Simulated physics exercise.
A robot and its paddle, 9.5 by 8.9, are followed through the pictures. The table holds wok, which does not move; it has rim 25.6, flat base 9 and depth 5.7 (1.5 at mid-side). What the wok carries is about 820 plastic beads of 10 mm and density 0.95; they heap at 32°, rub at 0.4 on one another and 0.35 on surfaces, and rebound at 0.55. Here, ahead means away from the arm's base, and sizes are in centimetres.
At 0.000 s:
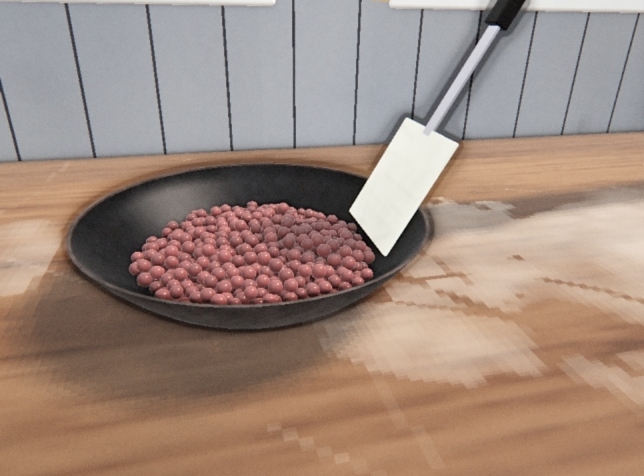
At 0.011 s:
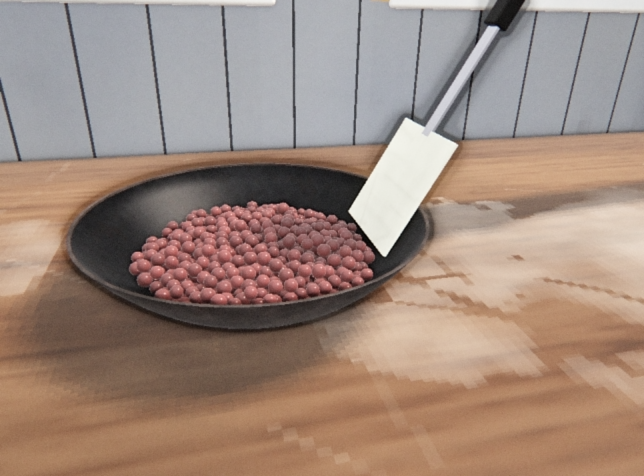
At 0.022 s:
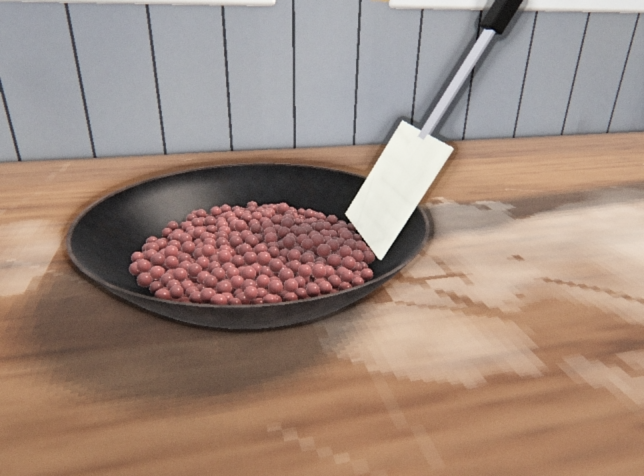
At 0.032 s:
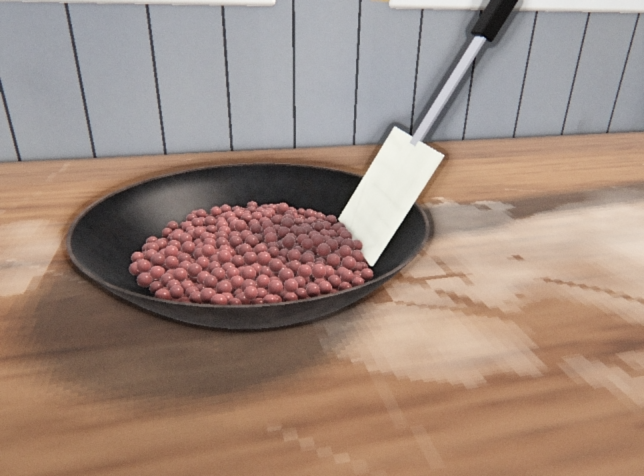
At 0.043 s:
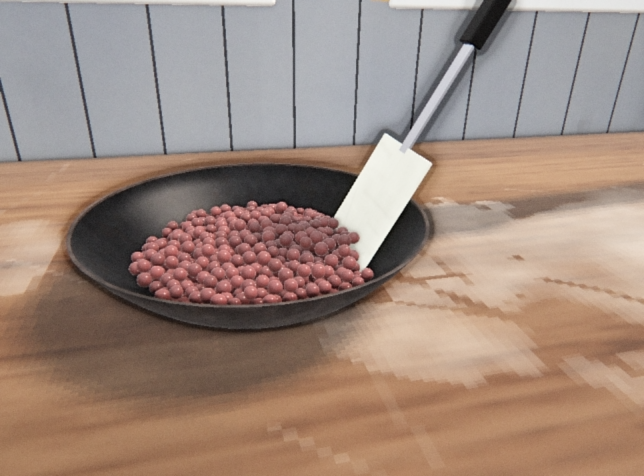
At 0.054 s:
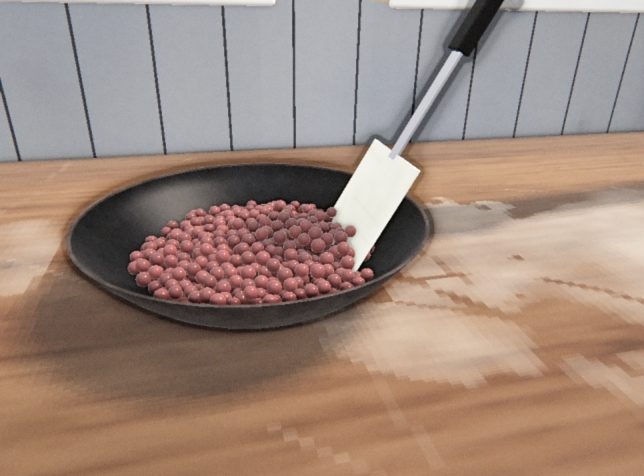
On a wooden tabletop before a grey-blue panelled wall, seen from slightly above by a still camera, sits a wide black wok. A heap of small reddish-pink balls fills its middle, and a pale, flat paddle with a grey shaft and black grip slants in from the upper right. The paddle, at first nearly motionless, slides slowly down and left into the heap's right edge, nudging a few balls slightly.
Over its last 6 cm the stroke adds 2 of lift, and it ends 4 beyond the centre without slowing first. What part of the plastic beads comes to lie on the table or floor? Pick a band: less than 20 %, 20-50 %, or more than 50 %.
It falls in the band less than 20 %.
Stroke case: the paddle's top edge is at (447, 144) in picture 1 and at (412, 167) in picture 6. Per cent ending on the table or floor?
5 per cent.
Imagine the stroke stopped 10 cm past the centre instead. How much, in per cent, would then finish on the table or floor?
That would give close to 45 per cent.
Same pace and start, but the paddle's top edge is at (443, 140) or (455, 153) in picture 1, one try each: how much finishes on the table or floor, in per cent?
About 5 and 0 per cent.
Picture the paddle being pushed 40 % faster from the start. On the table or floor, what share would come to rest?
I'd expect near 20 per cent.
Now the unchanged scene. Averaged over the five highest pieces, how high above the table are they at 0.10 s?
I'd say close to 6 cm on average.
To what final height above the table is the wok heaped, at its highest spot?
7.0 cm.
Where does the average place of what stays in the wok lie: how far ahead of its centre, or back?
4.5 cm ahead.
After 0.10 s, sloping 60°, highest piece 7 above the table; 815 in the wok.
After 0.14 s, sloping 60°, highest piece 10 above the table; 814 in the wok, 1 on the blade or in flight.
After 0.36 s, sloping 60°, highest piece 19 above the table; 789 in the wok, 18 on the table or floor, 8 on the blade or in flight.
After 1.41 s, sloping 60°, highest piece 7 above the table; 788 in the wok, 27 on the table or floor.
At rest, 788 in the wok, 27 on the table or floor. That is 3 % on the table or floor.
